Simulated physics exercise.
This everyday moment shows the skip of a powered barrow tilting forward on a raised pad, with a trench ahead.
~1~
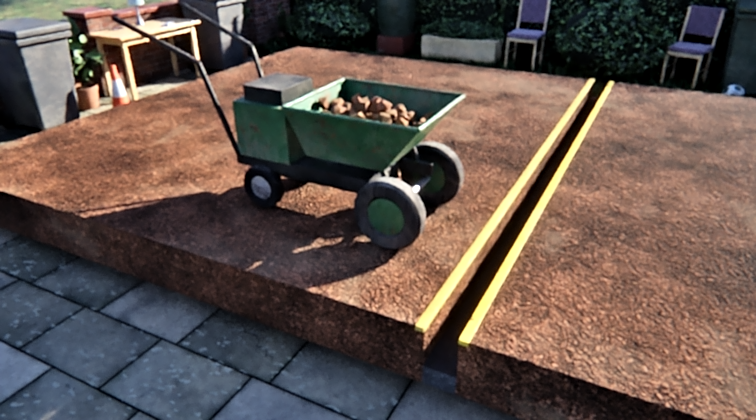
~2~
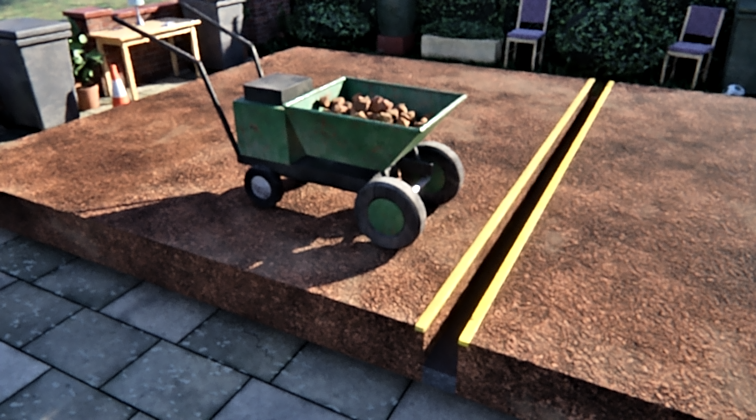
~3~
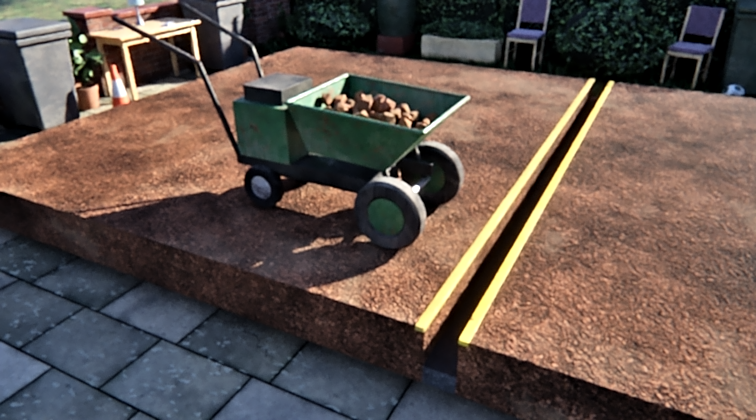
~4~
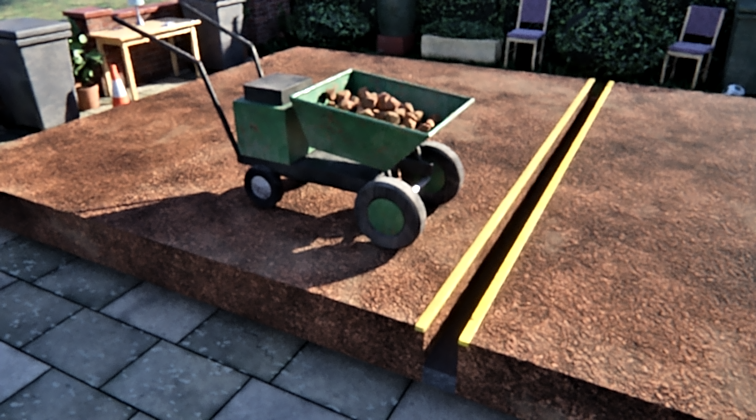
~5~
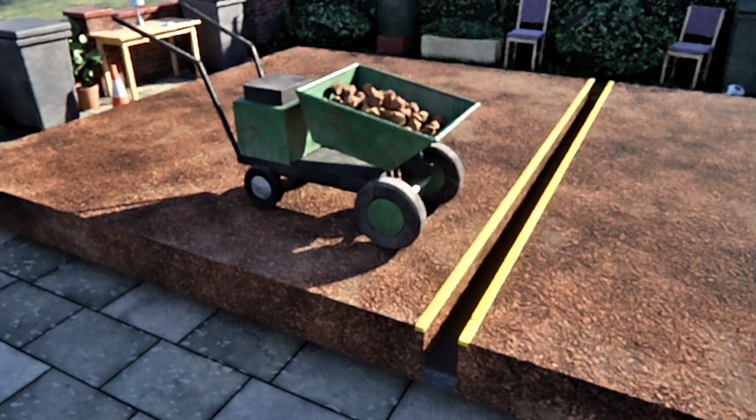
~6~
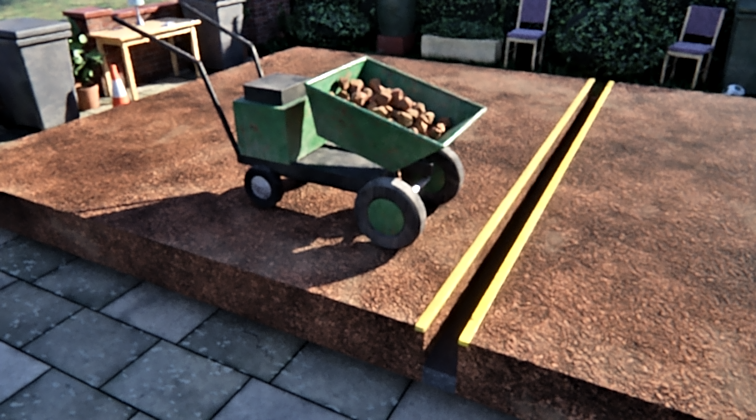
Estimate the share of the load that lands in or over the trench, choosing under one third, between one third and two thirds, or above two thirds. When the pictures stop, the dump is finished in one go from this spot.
The share is under one third.
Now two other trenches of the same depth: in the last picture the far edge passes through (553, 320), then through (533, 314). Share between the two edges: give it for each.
Lab note: Try one 100 per cent, try two 100 per cent.
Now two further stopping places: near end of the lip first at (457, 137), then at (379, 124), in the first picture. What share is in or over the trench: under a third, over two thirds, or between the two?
Note - stop 1: Below one third; stop 2: Between a third and two thirds.
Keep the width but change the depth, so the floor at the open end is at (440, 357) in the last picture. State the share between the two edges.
I'd put it at about 20 in a hundred.
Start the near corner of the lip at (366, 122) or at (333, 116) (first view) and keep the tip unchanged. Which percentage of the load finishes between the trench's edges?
Well, you'd get roughly 50 per cent from the first place and roughly 20 per cent from the second.
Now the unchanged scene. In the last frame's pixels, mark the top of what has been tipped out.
The peak ends up near (538, 238).
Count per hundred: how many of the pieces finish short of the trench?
Estimate: Around 0 per cent.
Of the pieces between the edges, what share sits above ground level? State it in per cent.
My figure is near 15 per cent.
Shortly afterwards, skip tipped steeply; the whole lot in the skip.
Next, skip tipped right over; near two thirds in the skip; a little in or heaped over the trench; near a quarter beyond it; only a few falling.
Some moments later, skip tipped right over; a little in the skip; near a quarter in or heaped over the trench; near two thirds beyond it.
In the end, skip tipped right over; a little in the skip; near a quarter in or heaped over the trench; near two thirds beyond it.
